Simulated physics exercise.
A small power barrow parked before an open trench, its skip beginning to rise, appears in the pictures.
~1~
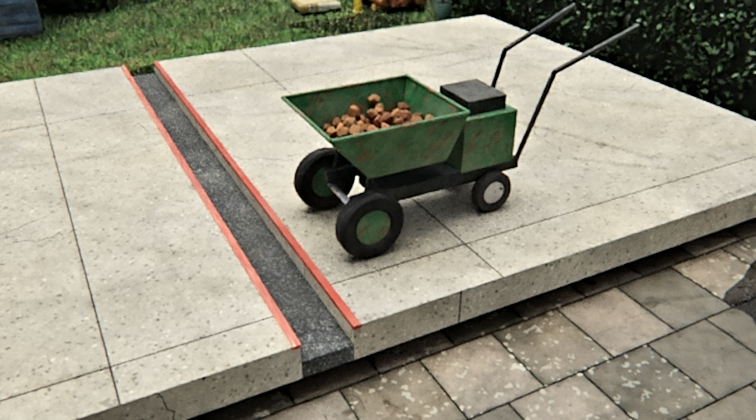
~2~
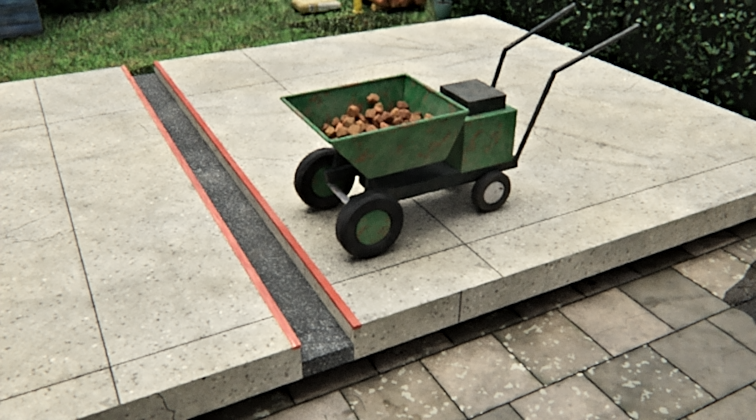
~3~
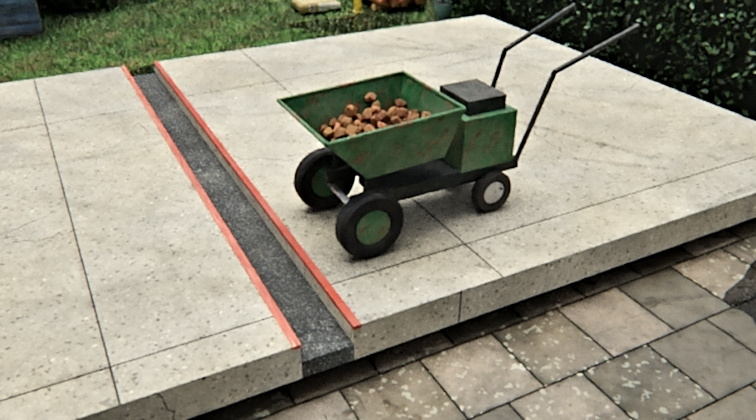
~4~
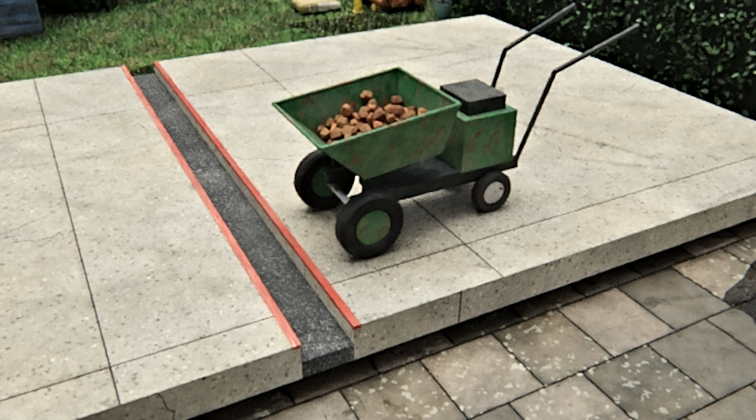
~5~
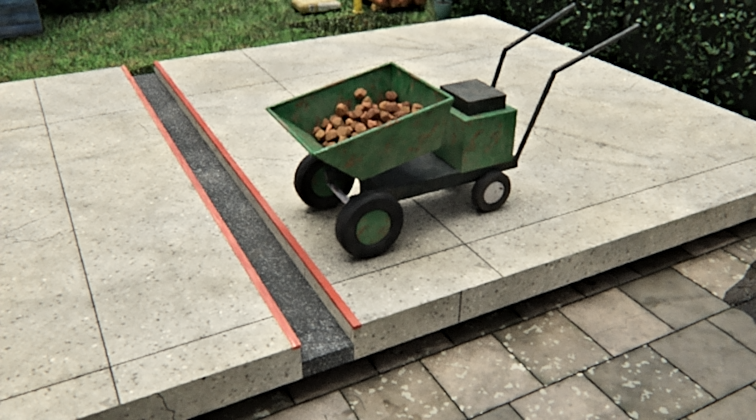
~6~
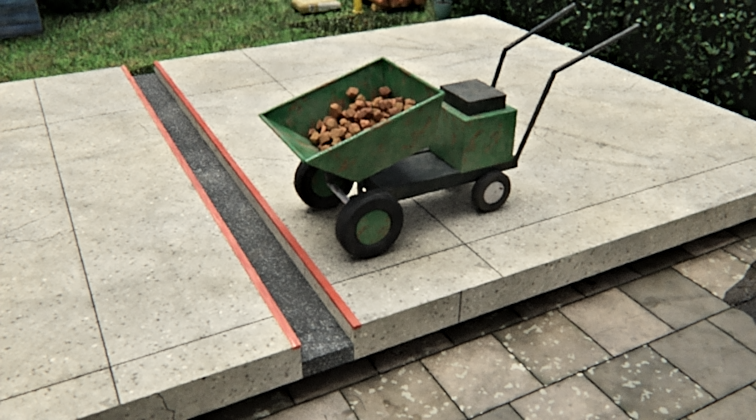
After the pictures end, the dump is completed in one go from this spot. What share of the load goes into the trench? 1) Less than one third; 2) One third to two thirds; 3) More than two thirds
1.
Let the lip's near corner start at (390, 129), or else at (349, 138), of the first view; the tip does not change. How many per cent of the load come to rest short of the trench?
The first gives close to 10 per cent and the second 0 per cent.
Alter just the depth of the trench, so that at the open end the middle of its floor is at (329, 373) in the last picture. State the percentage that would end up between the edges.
Near 10 %.
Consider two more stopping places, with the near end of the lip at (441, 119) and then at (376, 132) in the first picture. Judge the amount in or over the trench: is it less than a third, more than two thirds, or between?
First: Below one third. Second: Beyond two thirds.
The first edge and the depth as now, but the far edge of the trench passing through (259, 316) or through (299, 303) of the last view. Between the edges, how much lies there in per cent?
First try: About 40 %; second try: About 0 %.
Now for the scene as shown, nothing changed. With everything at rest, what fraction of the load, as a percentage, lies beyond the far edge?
That share is about 80 percent.
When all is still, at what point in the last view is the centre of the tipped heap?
Once nothing moves, the middle sits near (211, 261).
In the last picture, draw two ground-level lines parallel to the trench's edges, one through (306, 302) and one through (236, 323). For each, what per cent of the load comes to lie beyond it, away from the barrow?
Roughly 90 and 40 %.
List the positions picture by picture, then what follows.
Lip of the skip at (331, 142), level; top of the load at (400, 122), clay clods; first edge of the trench at (333, 293); far edge at (275, 311), the trench under half as wide as the skip, and shallow for its width, in the first frame.
Lip of the skip at (330, 142), level; top of the load at (399, 122), in the second frame.
Lip of the skip at (326, 145), tipped barely; top of the load at (396, 120), in the third frame.
Lip of the skip at (321, 149), tipped a little; top of the load at (392, 118), in the fourth frame.
Lip of the skip at (314, 155), tipped a little; top of the load at (402, 117), in the fifth frame.
Lip of the skip at (306, 162), tipped clearly; top of the load at (386, 119); first edge of the trench at (333, 293); far edge at (275, 311), in the sixth frame.
Soon after the last picture, skip tipped steeply; all in the skip.
A little later, skip tipped steeply; most in the skip; a stray few in or heaped over the trench; about a quarter beyond it.
Later still, skip tipped right over; a small part in the skip; a small part in or heaped over the trench; most beyond it.
At rest, skip tipped right over; a small part in the skip; a small part in or heaped over the trench; most beyond it.
